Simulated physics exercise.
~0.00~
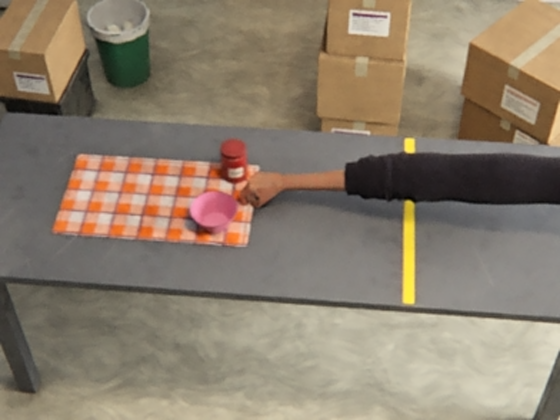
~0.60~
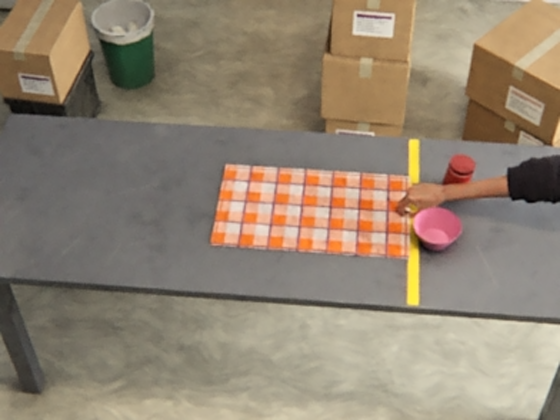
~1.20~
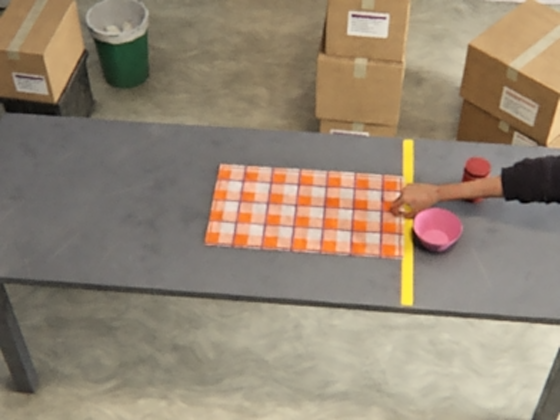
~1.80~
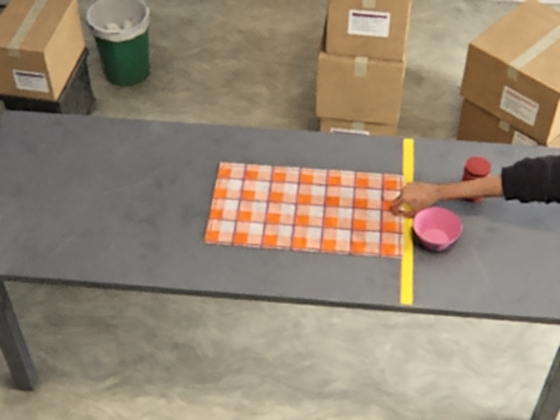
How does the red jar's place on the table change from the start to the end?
At the start the red jar stands on the orange mat, well to the left of the yellow tape. At the end it stands upright on the bare table to the right of the tape.
